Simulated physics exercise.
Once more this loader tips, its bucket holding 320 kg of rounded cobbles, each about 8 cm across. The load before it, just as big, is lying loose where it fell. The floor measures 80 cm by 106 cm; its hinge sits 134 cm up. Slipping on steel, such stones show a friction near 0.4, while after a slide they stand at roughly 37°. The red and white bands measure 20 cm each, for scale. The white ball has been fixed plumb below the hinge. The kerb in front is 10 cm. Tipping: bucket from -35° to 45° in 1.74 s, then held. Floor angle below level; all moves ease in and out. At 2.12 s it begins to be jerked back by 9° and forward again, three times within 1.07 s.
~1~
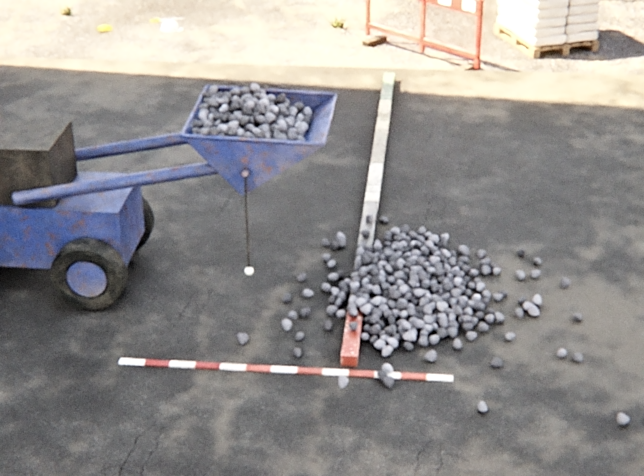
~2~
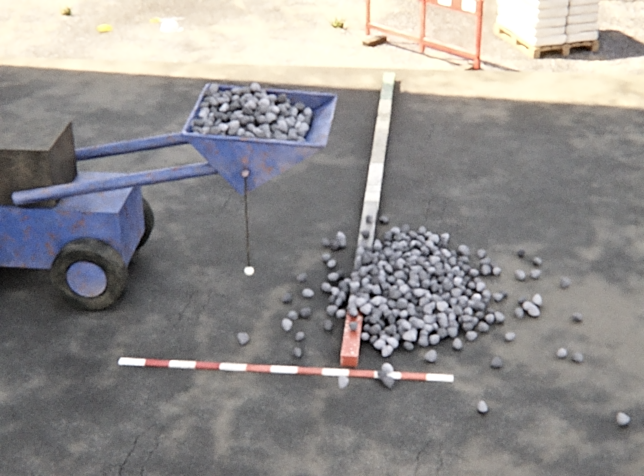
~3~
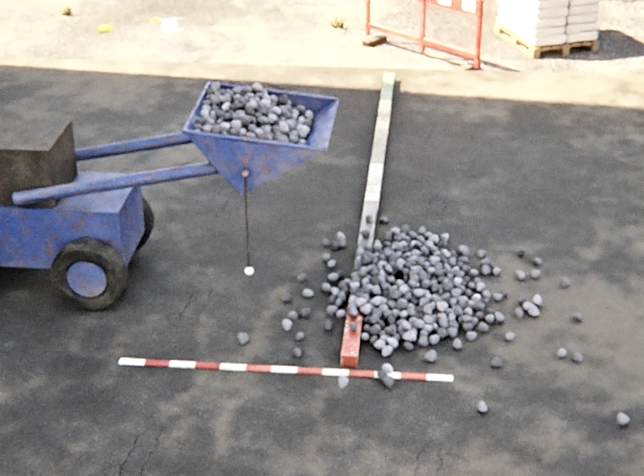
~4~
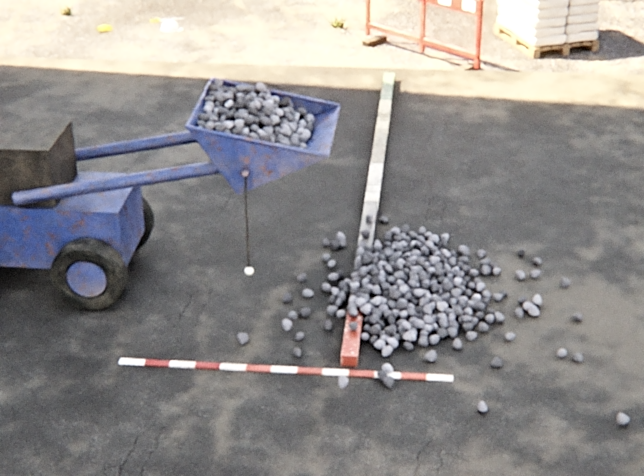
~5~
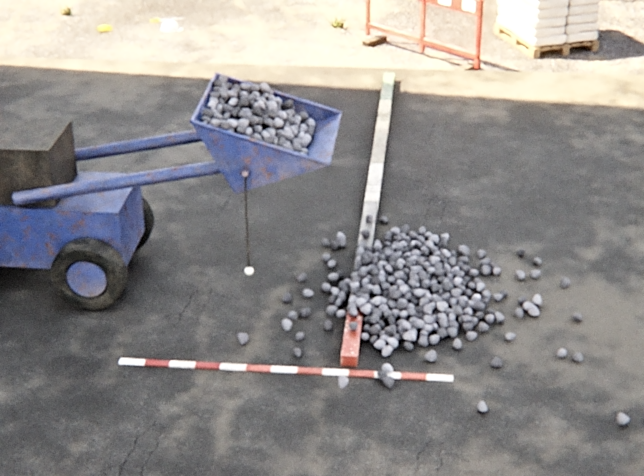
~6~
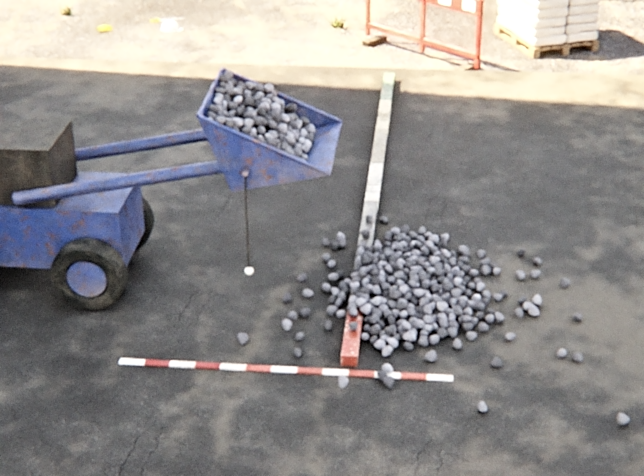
On a patch of dark, sunlit tarmac, a blue loader at the left holds up a bucket full of rounded grey stones, near a loose heap lying mostly beyond a low kerb. The bucket slowly tilts forward, its back rising and its front edge dipping, while the stones stay inside.
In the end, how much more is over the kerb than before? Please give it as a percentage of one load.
By the end about 30 per cent more lies there.
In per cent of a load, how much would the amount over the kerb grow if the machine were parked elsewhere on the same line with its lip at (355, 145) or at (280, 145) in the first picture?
Roughly 70 per cent, then 5 per cent.
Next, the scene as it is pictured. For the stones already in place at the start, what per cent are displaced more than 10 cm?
Roughly 5 % of them.
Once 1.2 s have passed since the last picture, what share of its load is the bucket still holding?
Some 10 percent, roughly.
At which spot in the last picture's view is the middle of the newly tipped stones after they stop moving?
They end up centred around (343, 277).
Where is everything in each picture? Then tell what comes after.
The first frame shows lip at (324, 145), floor tilted -35°, highest stones at (241, 99). The earlier load is highest near (376, 270), 19 cm above ground level, 13 % on this side of the kerb, 87 % over the kerb.
In the second frame, the bucket is at -34°, its lip at (325, 146); the top of the load is at (237, 97).
The third frame shows lip at (326, 150), floor tilted -31°, highest stones at (230, 97).
The fourth frame shows lip at (328, 156), floor tilted -26°, highest stones at (227, 94).
The fifth frame shows lip at (330, 165), floor tilted -20°, highest stones at (222, 90).
In the sixth frame, the bucket is at -13°, its lip at (330, 174); the top of the load is at (227, 86).
Then, 0.7 s after the last picture the floor is at 32°; in per cent of one load, 96 in the bucket, 17 on this side of the kerb, 87 over the kerb; the foremost stones are at (563, 317).
Then, 1.2 s after the last picture the floor is at 45°; in per cent of one load, 12 in the bucket, 86 on this side of the kerb, 101 over the kerb; the foremost stones are at (563, 317).
Then, 3.0 s after the last picture the floor is at 45°; in per cent of one load, 0 in the bucket, 83 on this side of the kerb, 117 over the kerb; the foremost stones are at (563, 317).
Then, 5.6 s after the last picture the floor is at 45°; in per cent of one load, 0 in the bucket, 83 on this side of the kerb, 117 over the kerb; the foremost stones are at (563, 317). Net gain over the kerb, 30.
